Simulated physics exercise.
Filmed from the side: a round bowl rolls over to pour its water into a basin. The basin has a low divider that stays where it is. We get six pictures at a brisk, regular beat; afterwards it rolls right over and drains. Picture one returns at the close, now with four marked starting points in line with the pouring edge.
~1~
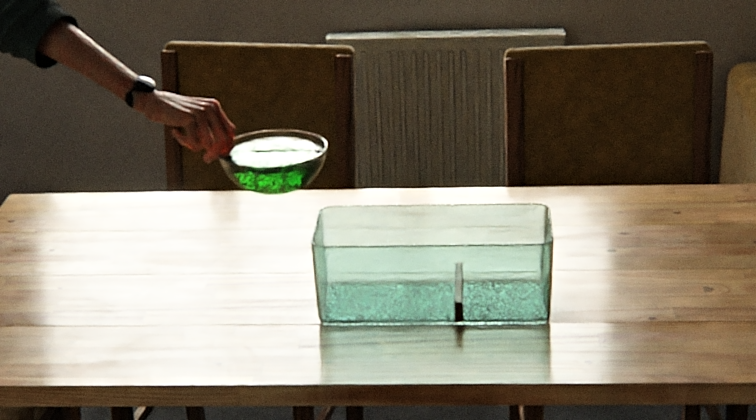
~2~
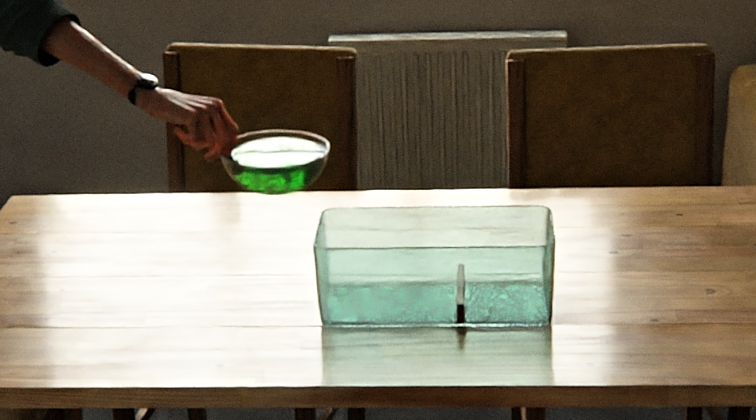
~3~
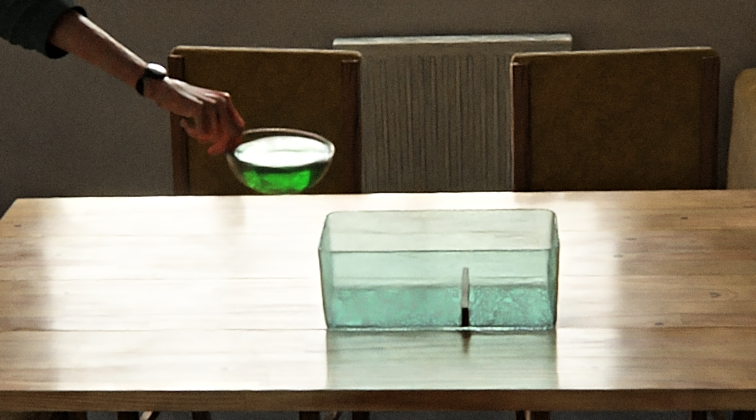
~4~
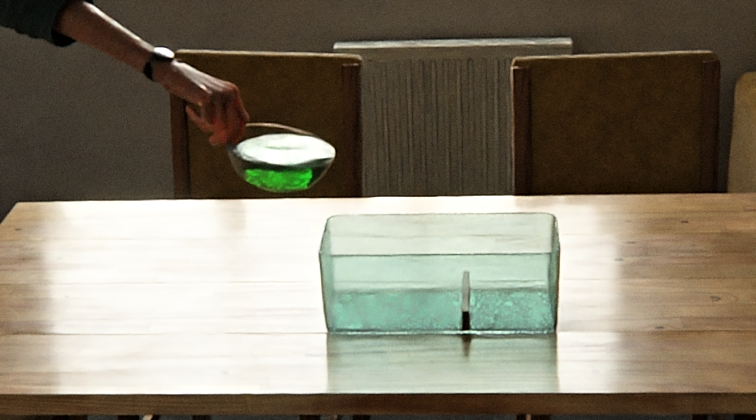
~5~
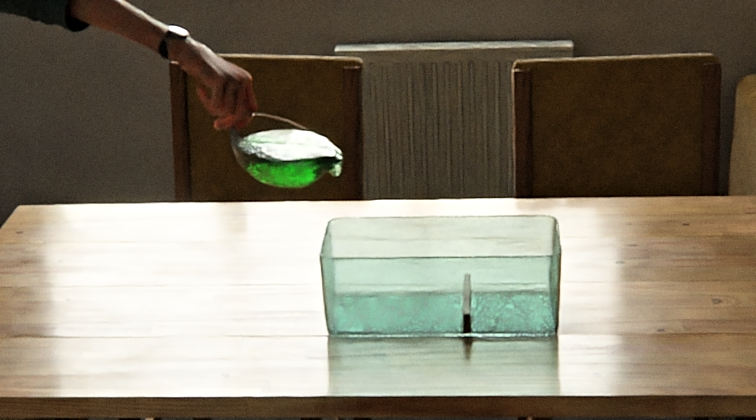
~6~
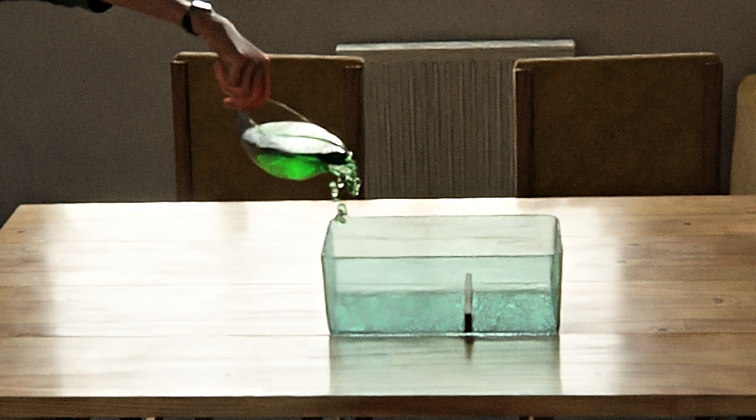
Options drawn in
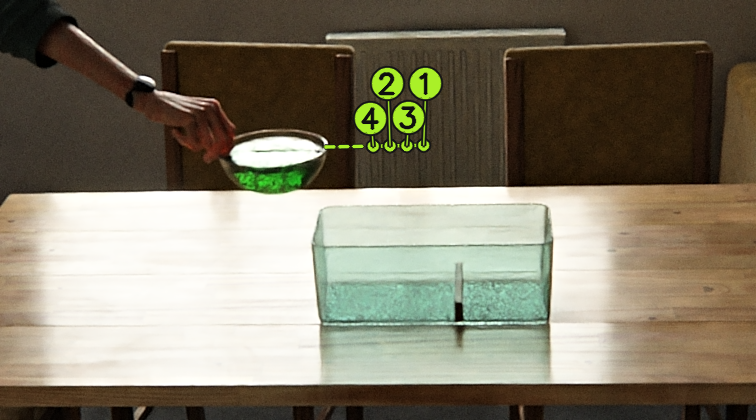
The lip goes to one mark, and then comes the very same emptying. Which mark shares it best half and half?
I would pick place 4.
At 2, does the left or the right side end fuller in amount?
The right one.
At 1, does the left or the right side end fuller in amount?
The right one.
On the marked copy, 1 at (423, 145); 2 at (390, 145); 3 at (406, 145); 4 at (373, 146).
With 1, about 15 % ends left of the wall and 84 % right of it.
With 2, about 26 % ends left of the wall and 73 % right of it.
With 3, about 18 % ends left of the wall and 81 % right of it.
With 4, about 48 % ends left of the wall and 51 % right of it.
